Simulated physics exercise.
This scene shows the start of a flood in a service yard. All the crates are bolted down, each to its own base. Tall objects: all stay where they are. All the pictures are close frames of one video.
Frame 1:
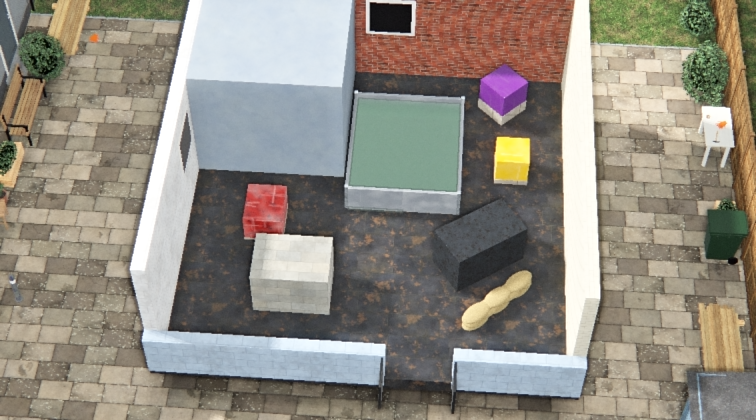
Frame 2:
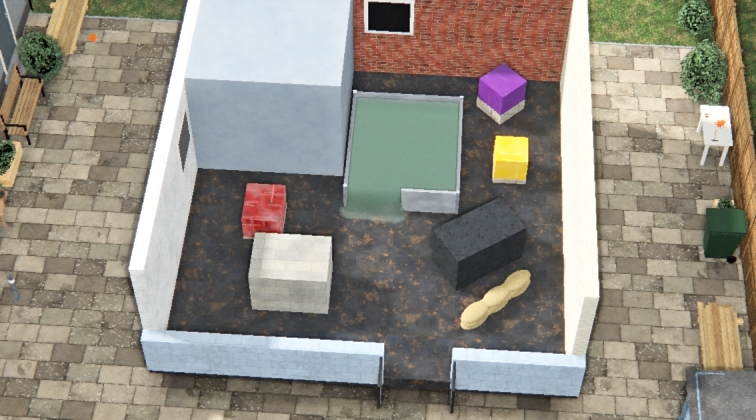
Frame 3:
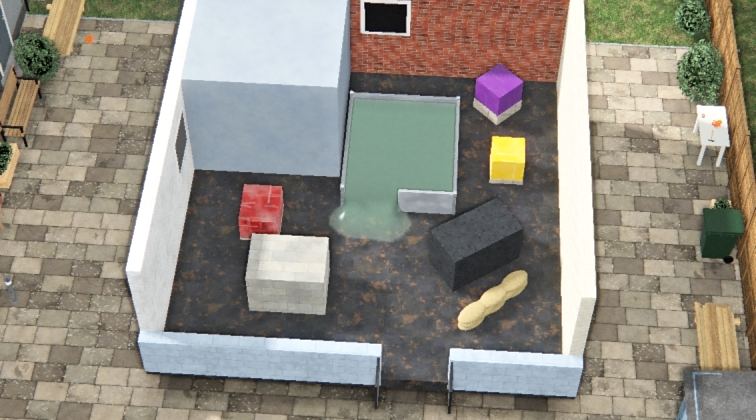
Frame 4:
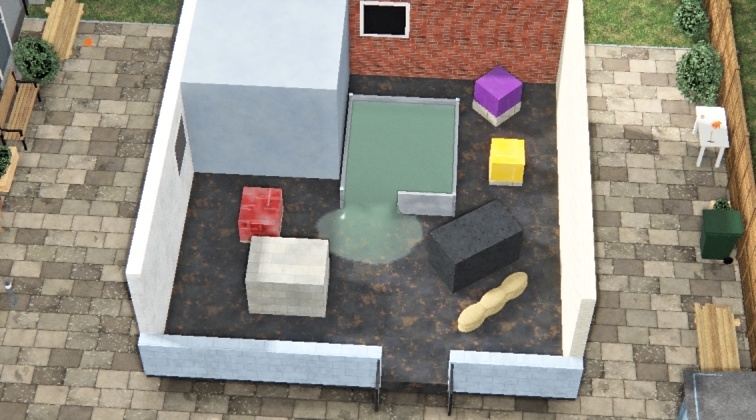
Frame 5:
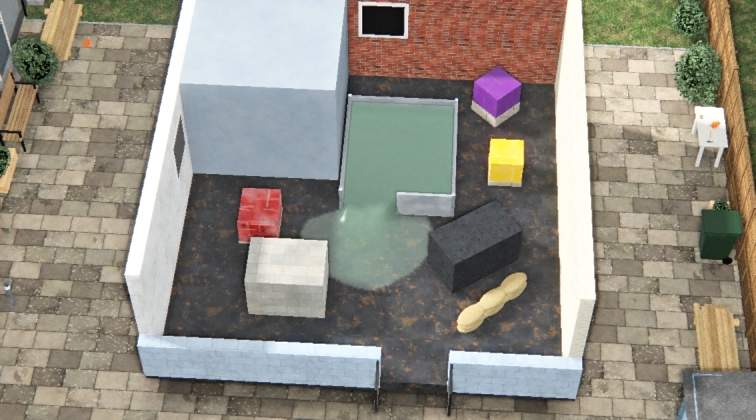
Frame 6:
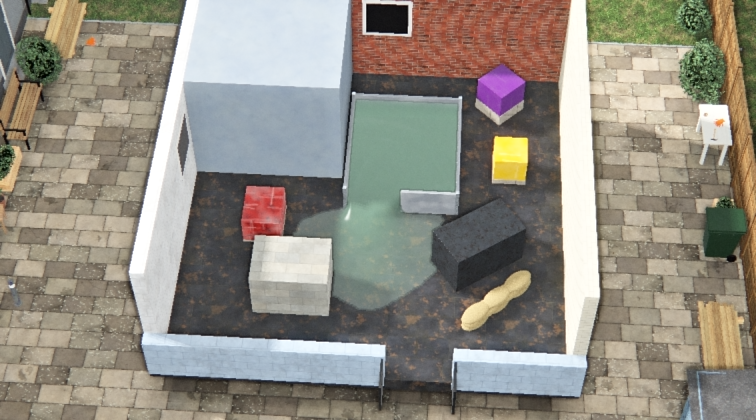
Greenish water pours from a gap at the front left of a rectangular tank in a walled service yard, seen from high above. A pale blue block stands left of the tank, red and whitish blocks below it, and purple, yellow and black blocks and a tan peanut-shaped object to the right. The tank starts whole, then its front opens and a puddle spreads forward between the whitish and black blocks, while the view shifts very slightly.
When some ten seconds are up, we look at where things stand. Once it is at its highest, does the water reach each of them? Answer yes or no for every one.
Purple crate: No, it stays dry; red crate: Yes, it gets wet; yellow crate: No, it stays dry.
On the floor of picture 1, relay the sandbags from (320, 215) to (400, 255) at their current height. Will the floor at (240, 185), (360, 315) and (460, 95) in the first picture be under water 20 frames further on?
In the order asked - drenched, drenched, bone dry.
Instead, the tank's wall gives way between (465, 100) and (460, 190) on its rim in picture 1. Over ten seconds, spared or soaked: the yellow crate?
Per crate - yellow crate: Flooded.
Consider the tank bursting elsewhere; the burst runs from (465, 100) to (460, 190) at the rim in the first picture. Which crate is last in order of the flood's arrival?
The one in red.
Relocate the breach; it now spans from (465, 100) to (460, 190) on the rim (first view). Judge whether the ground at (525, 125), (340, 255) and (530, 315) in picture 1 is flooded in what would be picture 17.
Going through them in turn: Reached by the flood, then still unsoaked, then reached by the flood.
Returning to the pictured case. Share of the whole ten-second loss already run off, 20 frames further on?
That comes to 35 per cent, as I work it out.
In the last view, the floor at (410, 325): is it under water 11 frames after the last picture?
Lab note: Spot reads soaked.
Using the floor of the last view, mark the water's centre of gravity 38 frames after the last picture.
Estimate: (358, 239).
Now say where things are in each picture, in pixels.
In the first frame, the water tank at (406, 144) is whole and still.
In the second frame, water pours out at (374, 200) and has run to (403, 215).
In the third frame, water pours out at (371, 202) and has run to (393, 238).
In the fourth frame, the front is at (388, 260), out from the gap at (371, 205).
In the fifth frame, water pours out at (370, 205) and has run to (372, 286).
In the sixth frame, the front is at (375, 305), out from the gap at (374, 203).
A moment on, water covers 25 % of the floor; the purple crate not reached, the red crate water round its plinth, the yellow crate not reached.
Next, water covers 35 % of the floor; the purple crate not reached, the red crate water round its plinth, the yellow crate not reached.
Then, water covers 50 % of the floor; the purple crate not reached, the red crate water round its plinth, the yellow crate not reached.
Later, water covers 65 % of the floor; the purple crate not reached, the red crate water round its plinth, the yellow crate not reached.
In the end, water covers 80 % of the floor; the purple crate stayed above the water, the red crate was topped, the yellow crate stayed above the water.
